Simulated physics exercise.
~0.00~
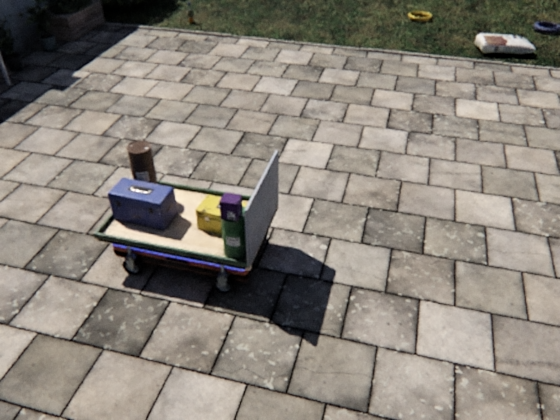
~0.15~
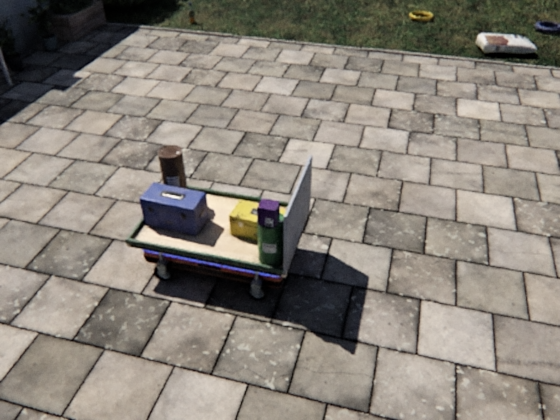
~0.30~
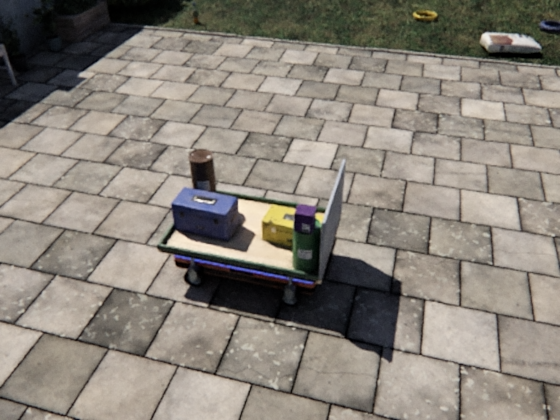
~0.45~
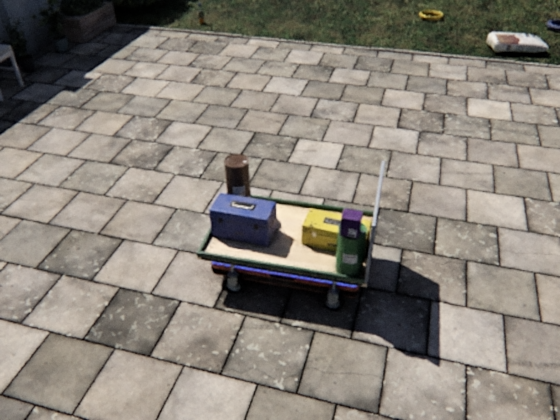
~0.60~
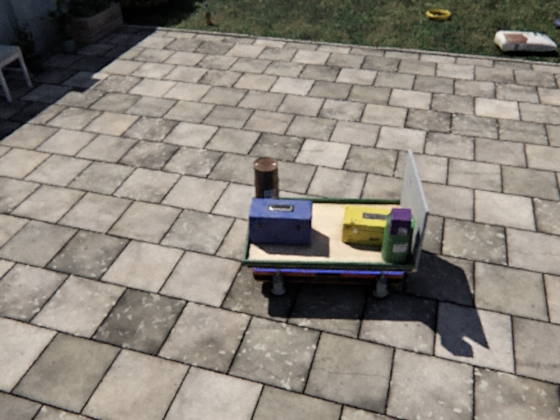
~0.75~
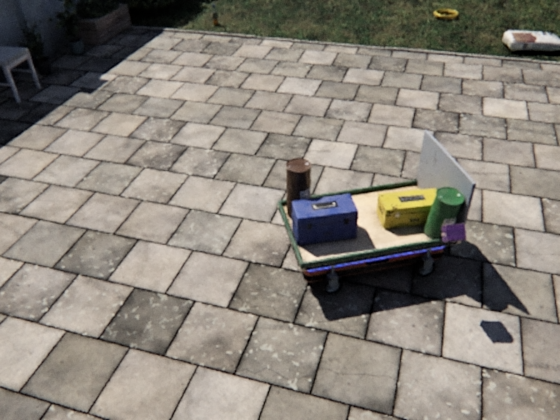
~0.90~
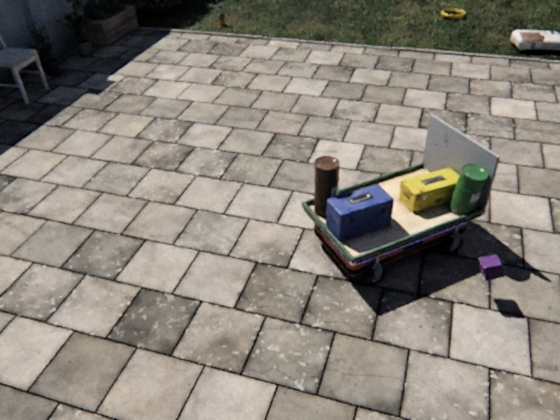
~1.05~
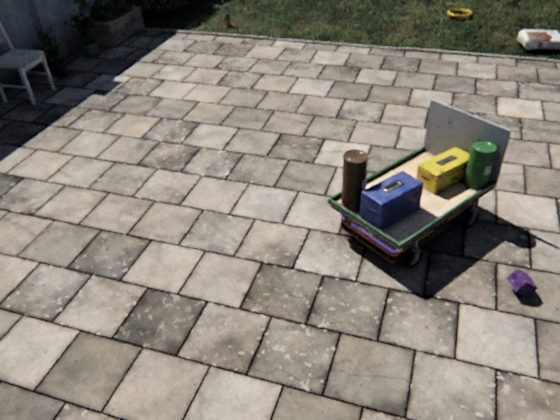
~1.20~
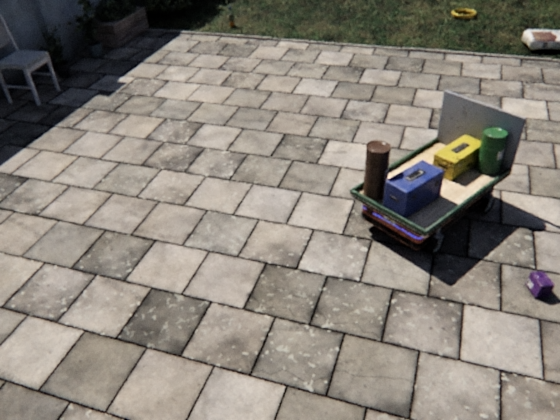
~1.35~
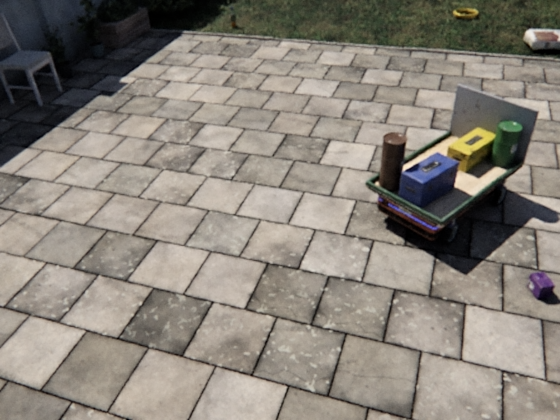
A flat cart with a tall pale board at its right end rolls rightward across a sunlit patio of grey paving, seen from above, with grass along the far edge. It carries a blue toolbox at the left, a yellow toolbox, a brown canister behind, and a green canister near the board with a purple parcel beside it. As the cart swings away toward the upper right, the purple parcel leans, tips over the near side and tumbles onto the paving. The cart slows near the right edge, its other four items still aboard, while the parcel lies on its side nearby.
